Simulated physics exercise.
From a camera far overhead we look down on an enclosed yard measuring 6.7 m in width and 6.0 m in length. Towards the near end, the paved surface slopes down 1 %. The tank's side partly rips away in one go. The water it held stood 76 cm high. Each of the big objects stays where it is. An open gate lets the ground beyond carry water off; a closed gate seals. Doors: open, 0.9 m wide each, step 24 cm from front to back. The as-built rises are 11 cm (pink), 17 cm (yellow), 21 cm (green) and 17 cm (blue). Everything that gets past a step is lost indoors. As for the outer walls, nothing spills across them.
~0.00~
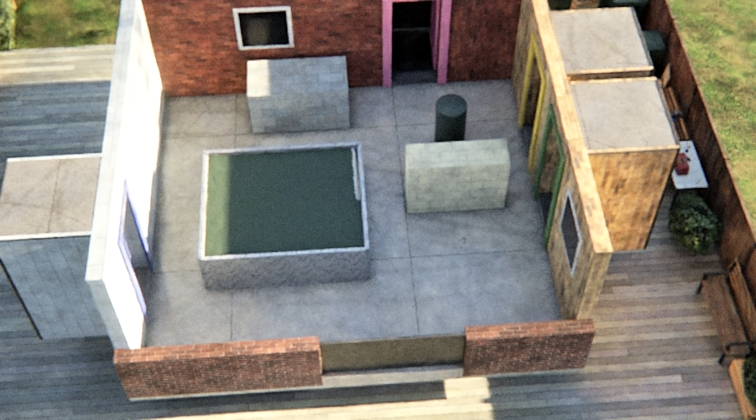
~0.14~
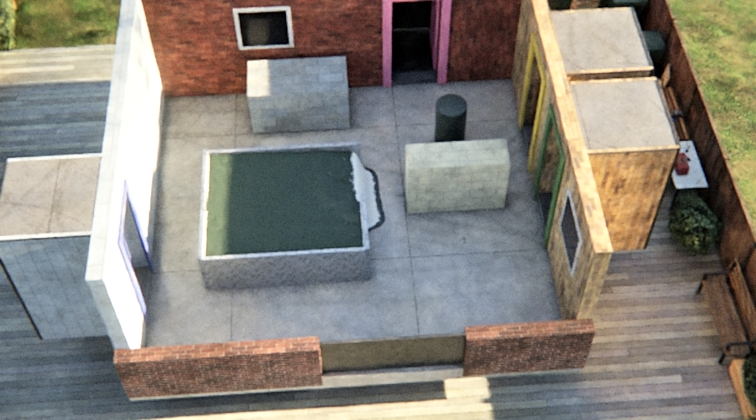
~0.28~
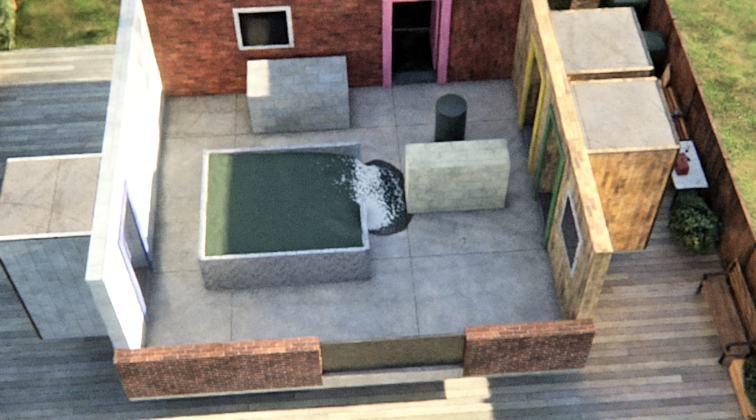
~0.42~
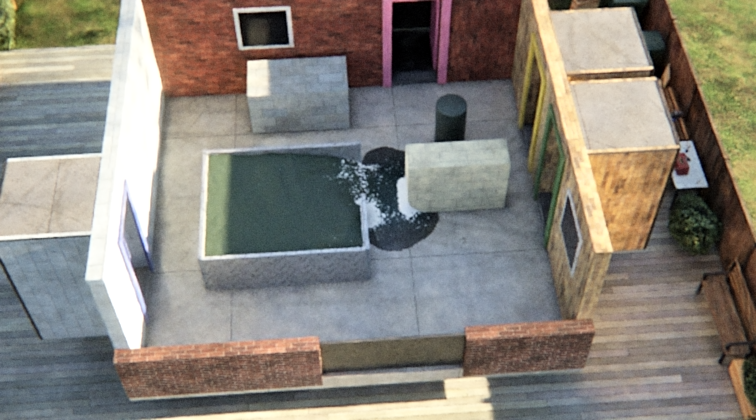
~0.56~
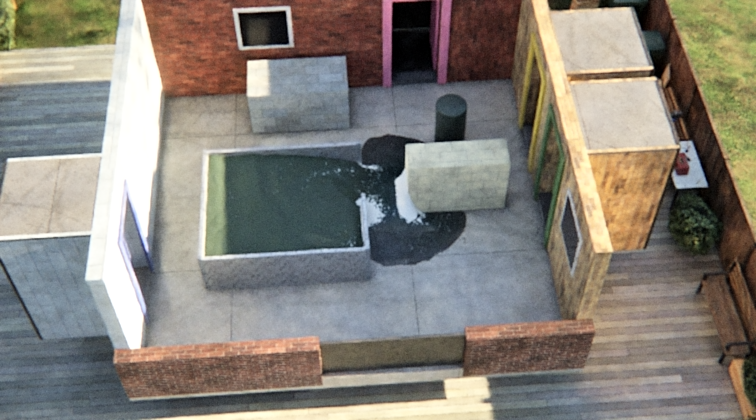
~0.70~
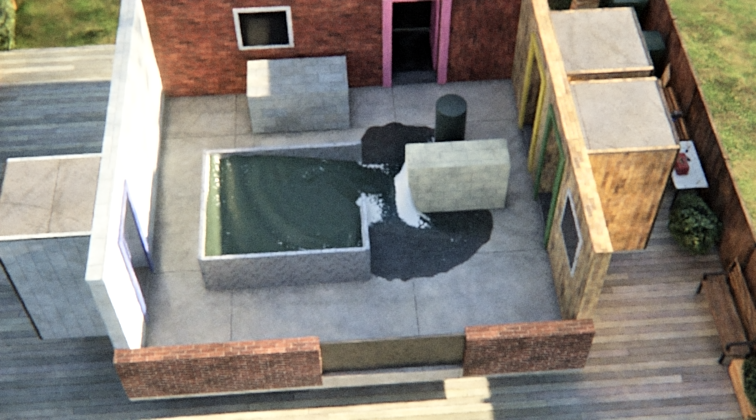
Walled yard seen from above, with dark water bursting from a tank's right side, striking a pale block and spreading around it.
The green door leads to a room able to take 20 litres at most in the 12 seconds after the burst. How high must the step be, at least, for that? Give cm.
About 7.5 cm.
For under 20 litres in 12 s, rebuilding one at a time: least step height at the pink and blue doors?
Roughly 30 cm for the pink door and roughly 10.0 cm for the blue door.
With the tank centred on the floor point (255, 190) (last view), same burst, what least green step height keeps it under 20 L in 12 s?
Then roughly 9.5 cm.
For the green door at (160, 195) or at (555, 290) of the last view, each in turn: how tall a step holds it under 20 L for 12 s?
About 8.0 cm, then about 15 cm.
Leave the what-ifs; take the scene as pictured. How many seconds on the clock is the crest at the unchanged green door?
It peaks at about 2.0 s.
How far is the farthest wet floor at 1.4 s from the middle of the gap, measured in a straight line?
Reach: Approx. 3.8 m.
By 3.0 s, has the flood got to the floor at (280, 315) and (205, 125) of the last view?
Note: Point one not yet reached; point two not yet reached.
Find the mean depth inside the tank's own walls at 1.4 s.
Some 57 cm.
After 1.4 s water covers 35 % of the floor, deepest (60 cm) near (402, 197); 6 cm at the green door, 0 litres in over its 21 cm step.
After 3.0 s water covers 55 % of the floor, deepest (39 cm) near (402, 197); 8 cm at the green door, 0 litres in over its 21 cm step.
After 12.0 s water covers 100 % of the floor, deepest (19 cm) near (250, 101); 11 cm at the green door, 0 litres in over its 21 cm step.
At the green door as built, the water arrived by 1.1 s and peaked near 11 cm at 2.0 s.
With a step of 6.5 cm, 34 litres would have come in within the 12 s; with 8.5 cm, 12 litres. So under 20 litres takes about 7.5 cm.
